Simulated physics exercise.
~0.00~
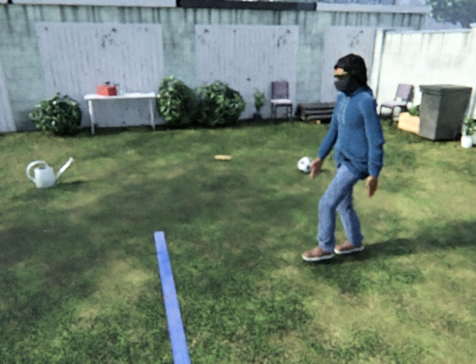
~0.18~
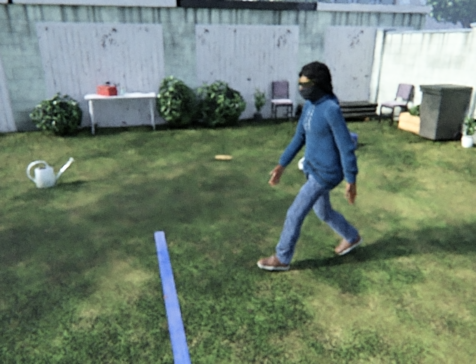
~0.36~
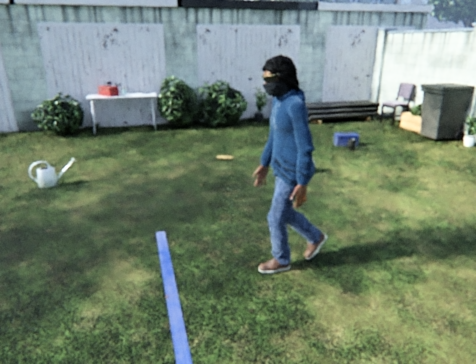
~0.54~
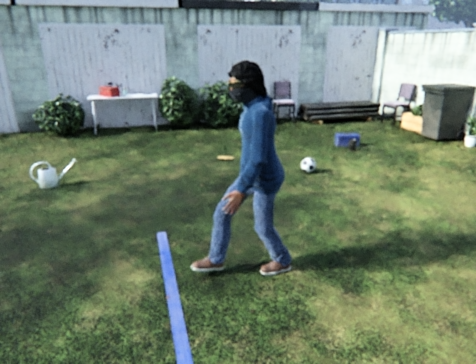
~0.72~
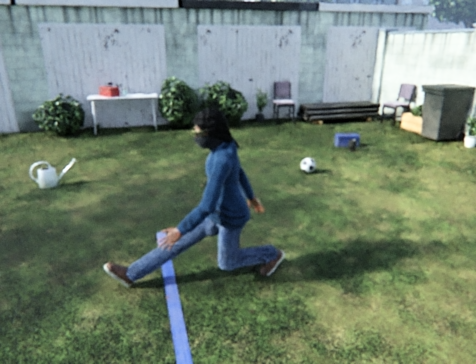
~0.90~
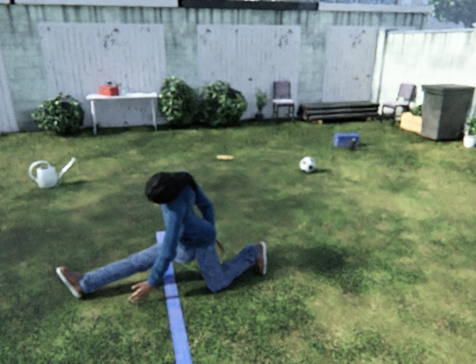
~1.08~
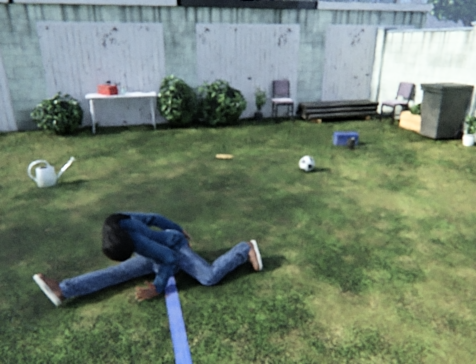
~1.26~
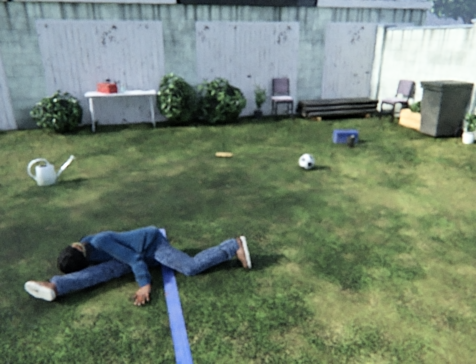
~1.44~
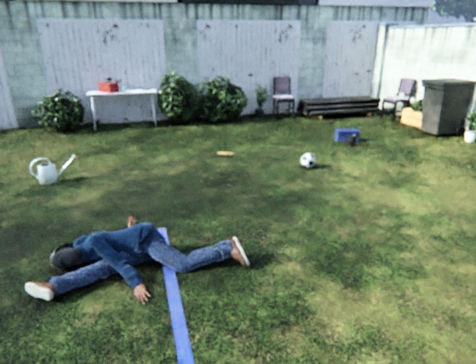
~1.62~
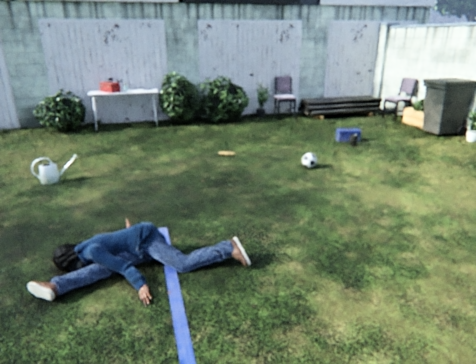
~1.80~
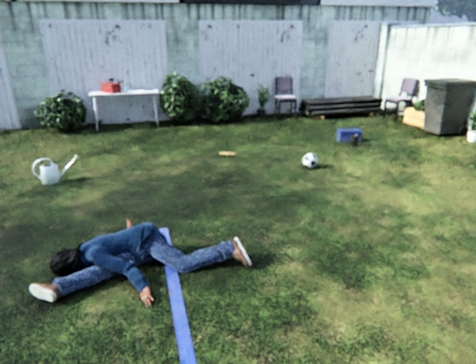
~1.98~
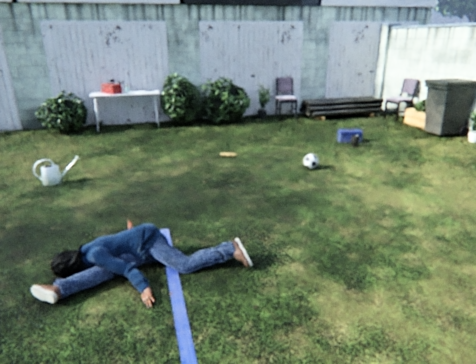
In a walled grassy yard with shrubs, a small table, chairs, a watering can and a soccer ball, a dark-haired person in a blue top and jeans walks left toward a strip of blue tape. The face appears partly covered by something dark. Reaching the tape, the walker drops low, the front leg sliding out across it and the other stretched behind. The torso folds forward and tips left as the hands come down to the grass. Finally the walker lies still, face down, with hips, chest and head past the tape and one foot trailing behind it.
